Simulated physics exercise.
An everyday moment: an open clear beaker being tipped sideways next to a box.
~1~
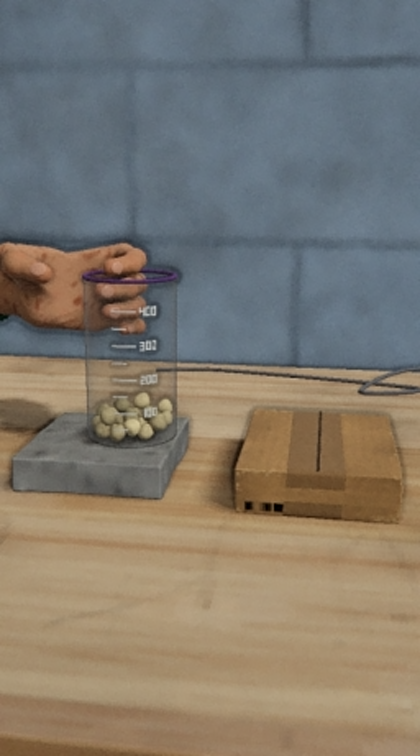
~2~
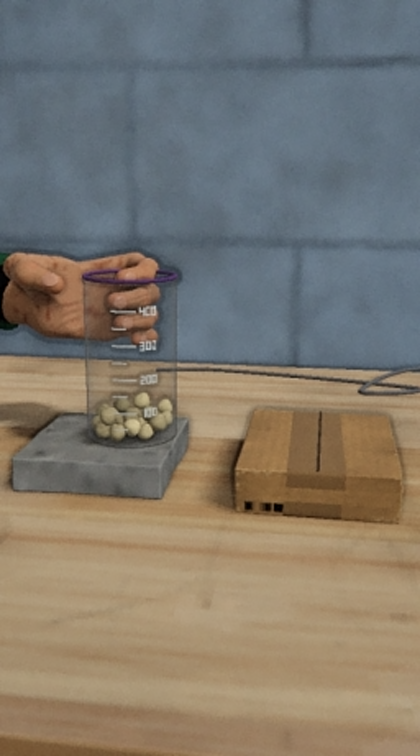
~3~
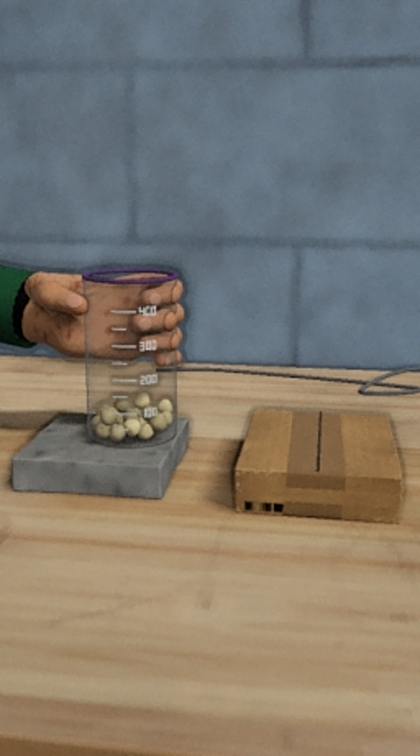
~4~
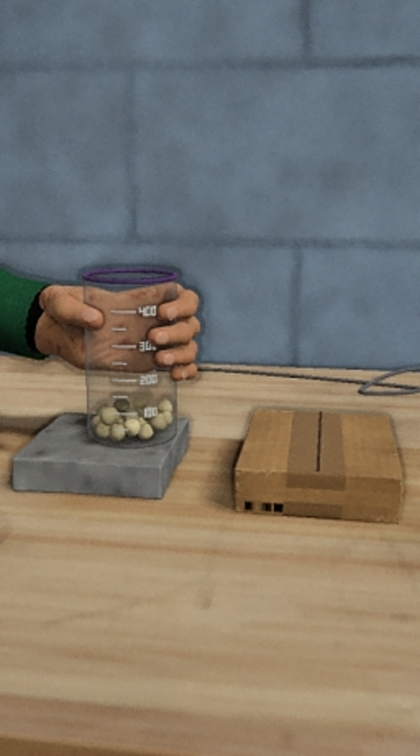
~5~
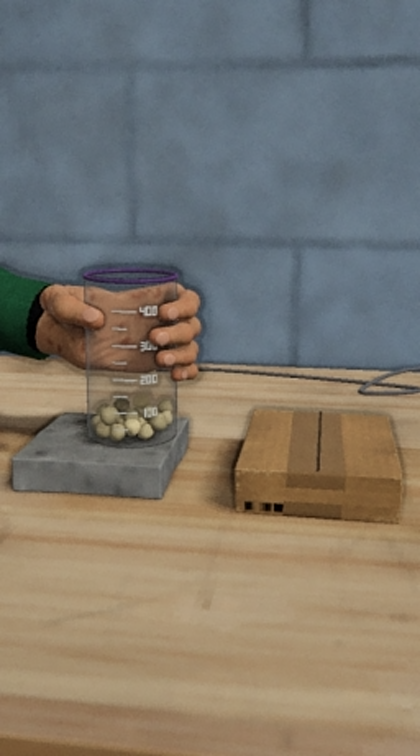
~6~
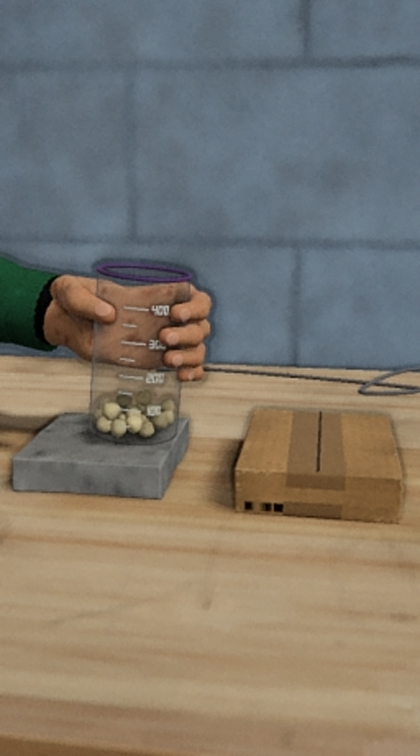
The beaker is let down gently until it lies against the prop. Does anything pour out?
In the end the load all remains inside.
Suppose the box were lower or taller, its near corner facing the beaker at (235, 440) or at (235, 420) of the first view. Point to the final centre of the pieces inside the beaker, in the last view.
At about (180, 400), and at (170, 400).
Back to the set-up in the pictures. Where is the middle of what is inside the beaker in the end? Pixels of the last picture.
At about (188, 405).
Then, 0.58 s later than the last frame, the beaker leans 45°; everything is still inside.
Then, 1.09 s later than the last frame, the beaker leans 80°; everything is still inside.
Then, 1.53 s later than the last frame, the beaker rests on the box at 84°; everything is still inside.
When it is over, the beaker rests on the box at 84°; everything is still inside.
